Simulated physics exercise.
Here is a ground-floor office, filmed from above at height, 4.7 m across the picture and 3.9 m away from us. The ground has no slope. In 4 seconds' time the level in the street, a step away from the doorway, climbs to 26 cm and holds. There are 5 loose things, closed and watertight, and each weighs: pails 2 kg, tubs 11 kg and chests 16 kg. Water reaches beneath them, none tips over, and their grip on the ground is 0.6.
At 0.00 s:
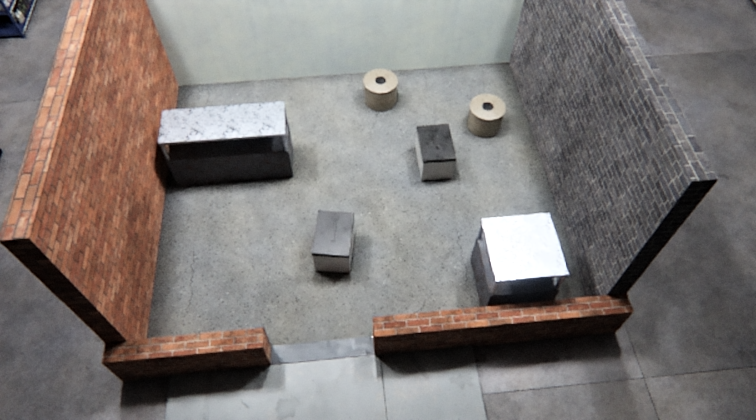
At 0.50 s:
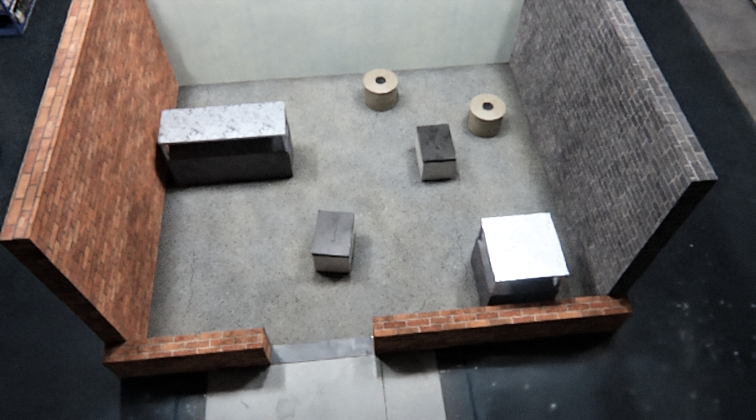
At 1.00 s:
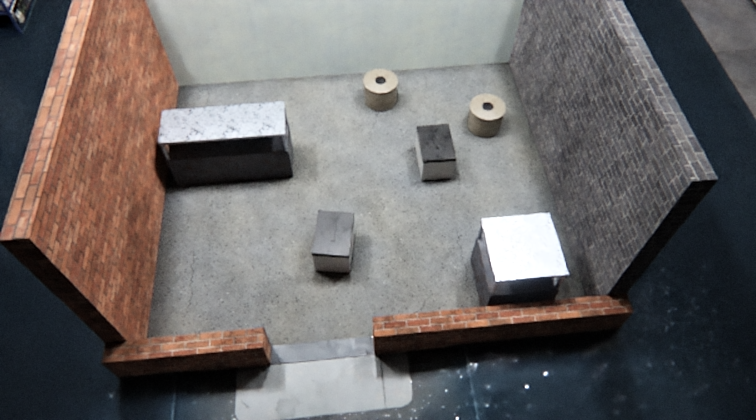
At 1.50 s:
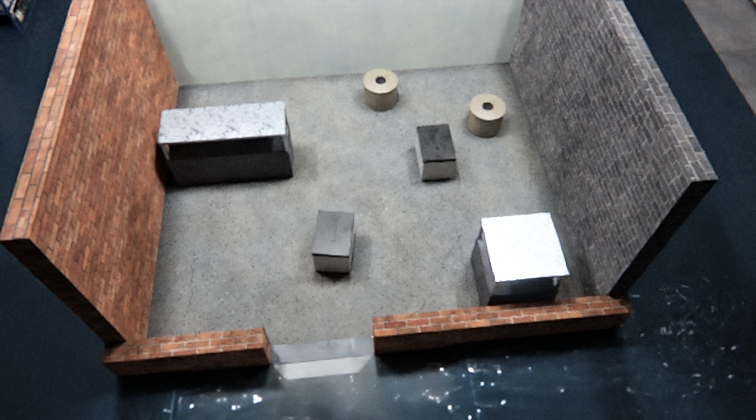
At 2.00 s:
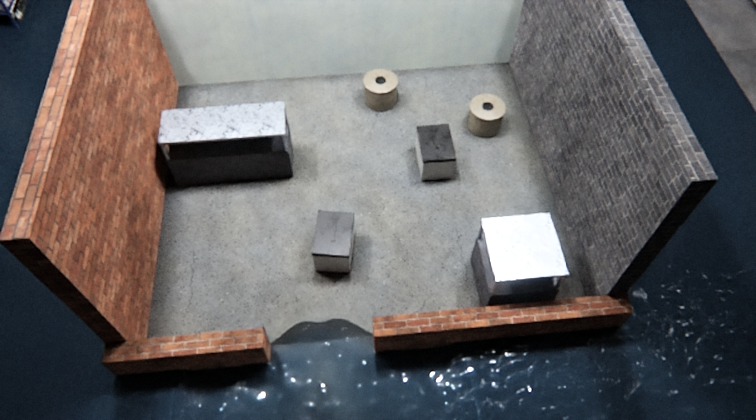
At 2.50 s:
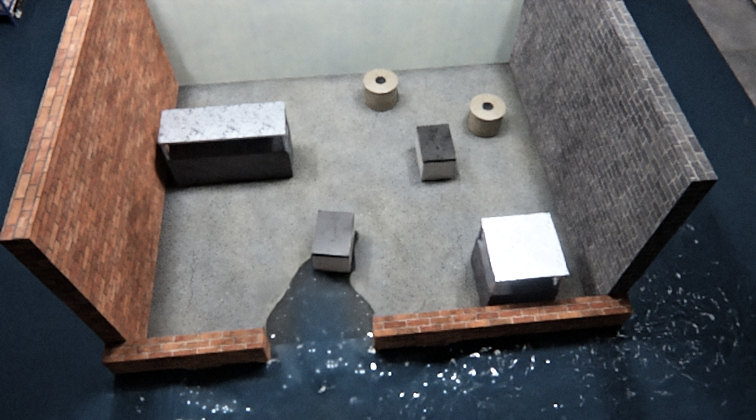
The clip shows a walled room from above, holding box-shaped and round objects, as dark water spreads outside, covers the pale path, then enters through the front gap and reaches the nearest box, while the objects stay still.
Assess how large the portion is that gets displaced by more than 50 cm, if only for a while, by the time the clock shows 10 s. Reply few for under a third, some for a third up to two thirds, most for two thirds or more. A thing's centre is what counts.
Some.
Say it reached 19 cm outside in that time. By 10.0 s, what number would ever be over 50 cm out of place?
That would give 1.
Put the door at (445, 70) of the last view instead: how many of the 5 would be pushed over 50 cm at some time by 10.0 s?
Then it comes to 3.
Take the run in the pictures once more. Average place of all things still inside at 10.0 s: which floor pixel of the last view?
That lands at roughly (376, 123).
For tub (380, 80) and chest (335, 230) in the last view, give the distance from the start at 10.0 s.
120 cm, 250 cm.
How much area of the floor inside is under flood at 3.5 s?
Wet area: Approx. 3.5 m2.
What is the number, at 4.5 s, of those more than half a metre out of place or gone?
The count is 0.
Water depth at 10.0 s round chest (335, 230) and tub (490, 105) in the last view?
About 7 and 10 cm.
After 3.5 s 0 of 5 are over 50 cm from their spots; 0 afloat.
After 4.5 s 0 of 5 are over 50 cm from their spots; 0 afloat.
After 7.0 s 1 of 5 are over 50 cm from their spots; 0 afloat.
After 10.0 s 3 of 5 are over 50 cm from their spots, and 3 have been at some point; 4 afloat.
